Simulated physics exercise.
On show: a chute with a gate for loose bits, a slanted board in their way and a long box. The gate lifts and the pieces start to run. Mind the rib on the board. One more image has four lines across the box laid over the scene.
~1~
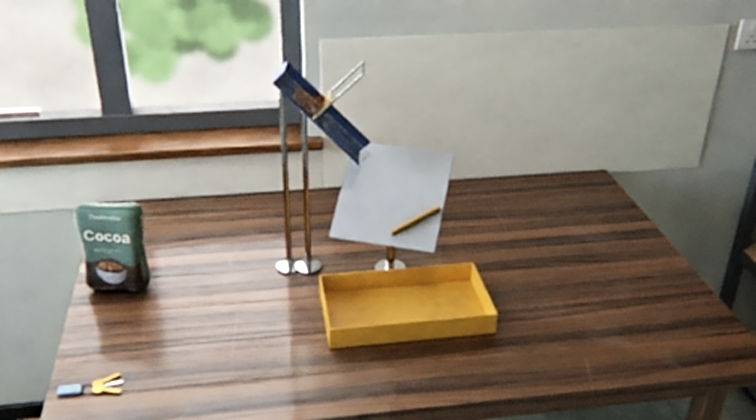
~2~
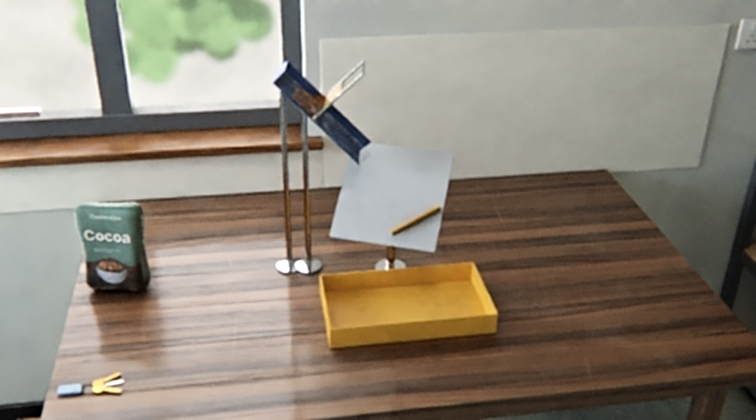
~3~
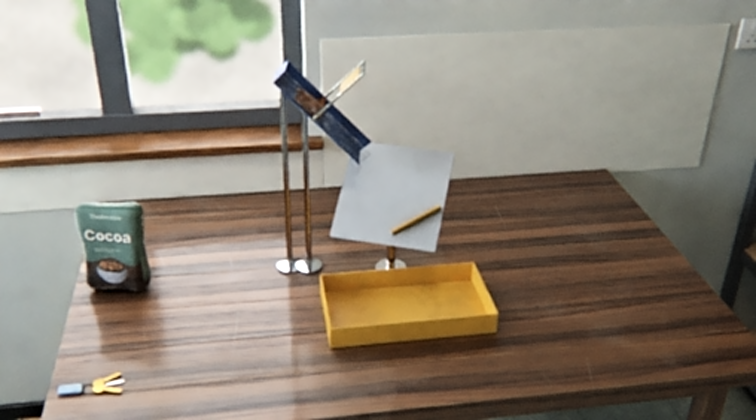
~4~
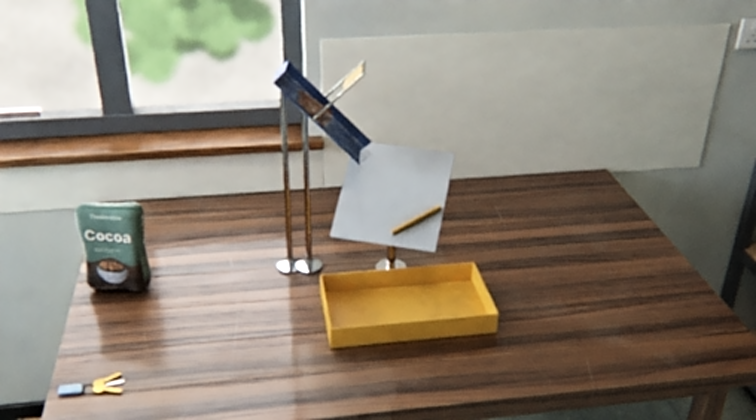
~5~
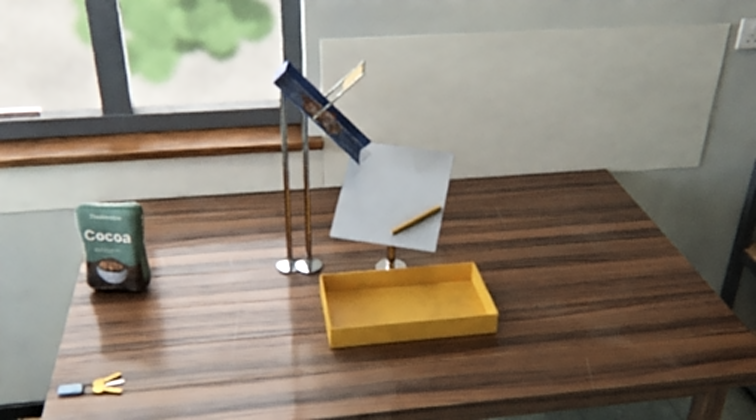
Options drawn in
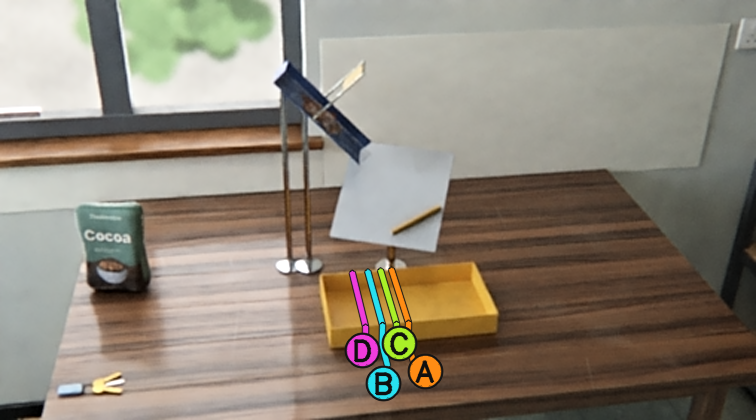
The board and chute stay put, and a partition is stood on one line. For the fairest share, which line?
Best: B.
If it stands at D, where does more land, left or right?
More lands on the right.
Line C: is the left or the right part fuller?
More lands on the left.
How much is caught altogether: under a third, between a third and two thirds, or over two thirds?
About that: Over two thirds.
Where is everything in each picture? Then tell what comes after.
Load behind the gate at (306, 101), bits of dog kibble; lip of the chute at (359, 158), sloping fairly steeply, in the first picture.
Middle of the board at (392, 194), tilted fairly steeply; middle of its low edge at (381, 244); of its high edge at (403, 147), in the second picture.
Front corners of the box at (331, 329) and (498, 314), empty; front of the load at (320, 114), in the third picture.
Middle of the load at (317, 111); its front at (329, 119), about a quarter of the way to the lip; rib from (440, 206) to (391, 231), in the fourth picture.
Middle of the load at (319, 116); its front at (339, 133), about half of the way to the lip, in the fifth picture.
On the marked copy, line A crosses the front rim at (408, 322); line B crosses the front rim at (382, 324); line C crosses the front rim at (396, 323); line D crosses the front rim at (365, 326).
If A is chosen, of what is caught, nearly all on the left of the divider, a stray few on the right.
If B is chosen, of what is caught, about two thirds on the left of the divider, about a third on the right.
If C is chosen, of what is caught, nearly all on the left of the divider, a stray few on the right.
If D is chosen, of what is caught, a small part on the left of the divider, most on the right.
